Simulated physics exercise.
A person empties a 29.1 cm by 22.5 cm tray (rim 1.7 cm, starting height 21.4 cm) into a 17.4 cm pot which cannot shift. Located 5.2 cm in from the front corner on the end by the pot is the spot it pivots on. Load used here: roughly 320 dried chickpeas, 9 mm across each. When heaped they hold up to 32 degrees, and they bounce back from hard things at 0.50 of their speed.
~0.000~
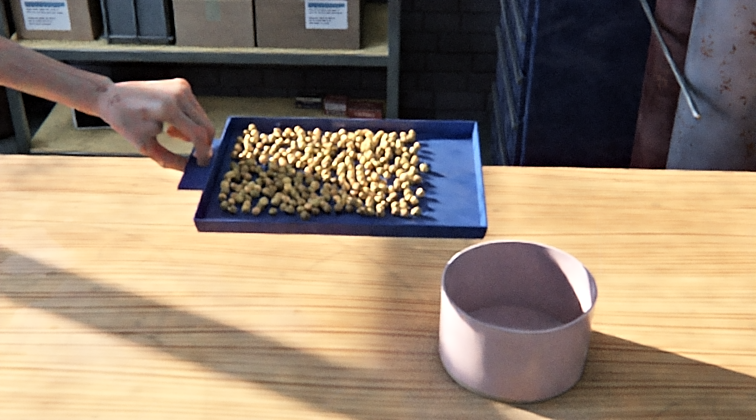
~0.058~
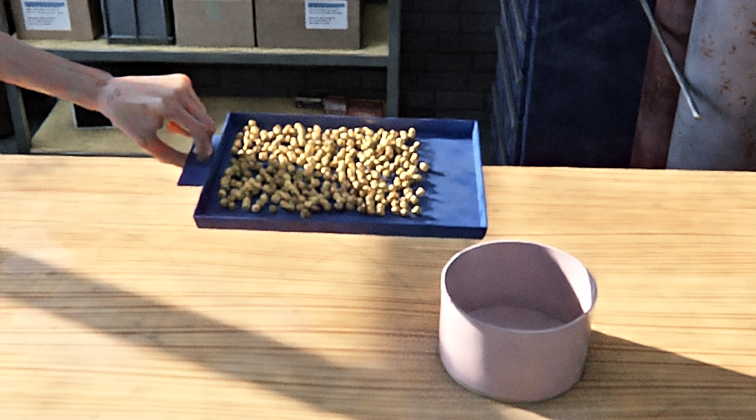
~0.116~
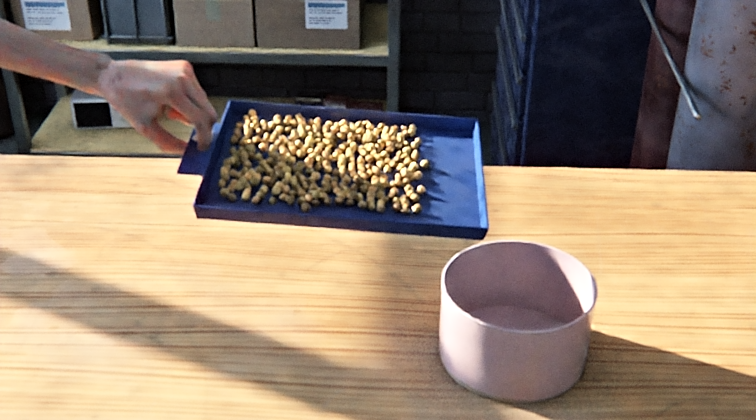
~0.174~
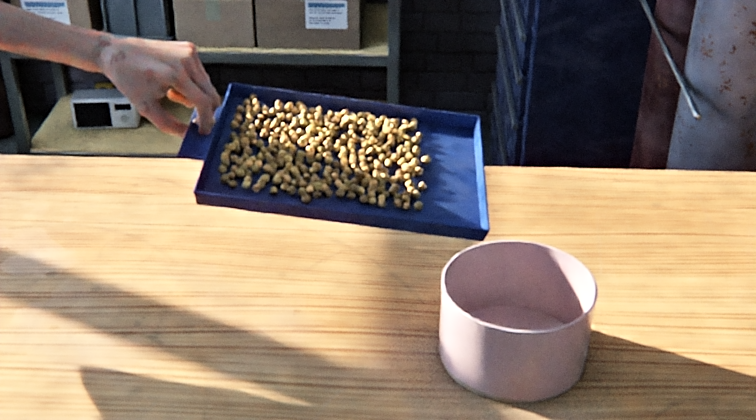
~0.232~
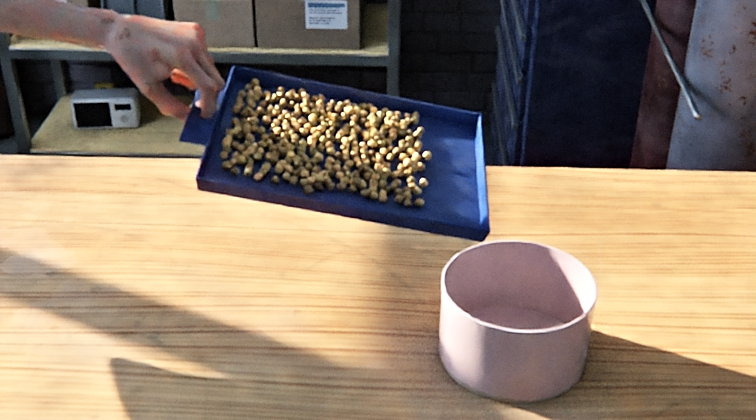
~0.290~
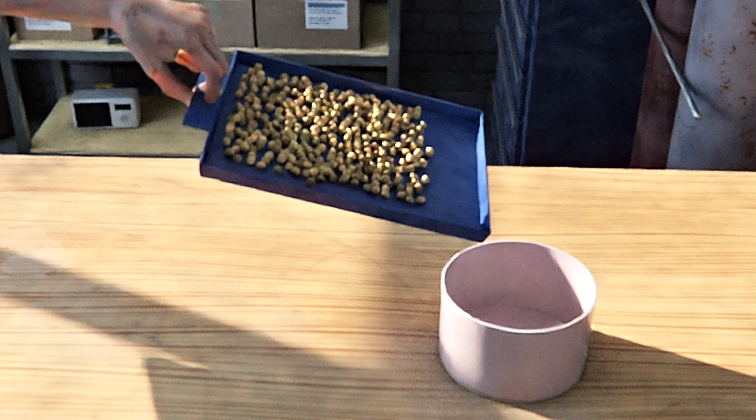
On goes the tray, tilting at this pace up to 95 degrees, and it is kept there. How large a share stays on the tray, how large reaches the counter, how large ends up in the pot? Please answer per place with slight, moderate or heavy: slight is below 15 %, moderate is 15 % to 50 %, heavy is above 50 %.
Per place: Left on the tray slight, counter moderate, pot heavy.
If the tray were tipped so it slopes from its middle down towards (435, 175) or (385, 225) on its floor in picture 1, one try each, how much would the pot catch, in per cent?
Roughly 50 % for the first direction, roughly 5 % for the second.
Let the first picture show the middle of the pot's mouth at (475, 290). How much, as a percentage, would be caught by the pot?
With the pot there, close to 65 per cent.
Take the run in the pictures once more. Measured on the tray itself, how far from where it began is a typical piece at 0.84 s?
It has moved some 14 cm from its start.
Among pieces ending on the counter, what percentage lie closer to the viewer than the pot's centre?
Share: Some 90 %.
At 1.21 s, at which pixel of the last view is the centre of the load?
Approximately (491, 181) in the final picture.
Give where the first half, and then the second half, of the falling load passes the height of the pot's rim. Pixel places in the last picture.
Roughly (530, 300) to start, and after that (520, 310).
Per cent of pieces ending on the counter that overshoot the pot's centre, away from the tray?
60 %.
Then, at 0.84 s, tilt 53 degrees; the tray holds 100 %, the pot 0 %.
Then, at 1.21 s, tilt 78 degrees; the tray holds 80 %, the pot 15 %.
Then, at 1.67 s, tilt 95 degrees; the tray holds 20 %, the pot 20 %.
By 2.7 s all is still; tray 5 %, counter 20 %, pot 75 %.
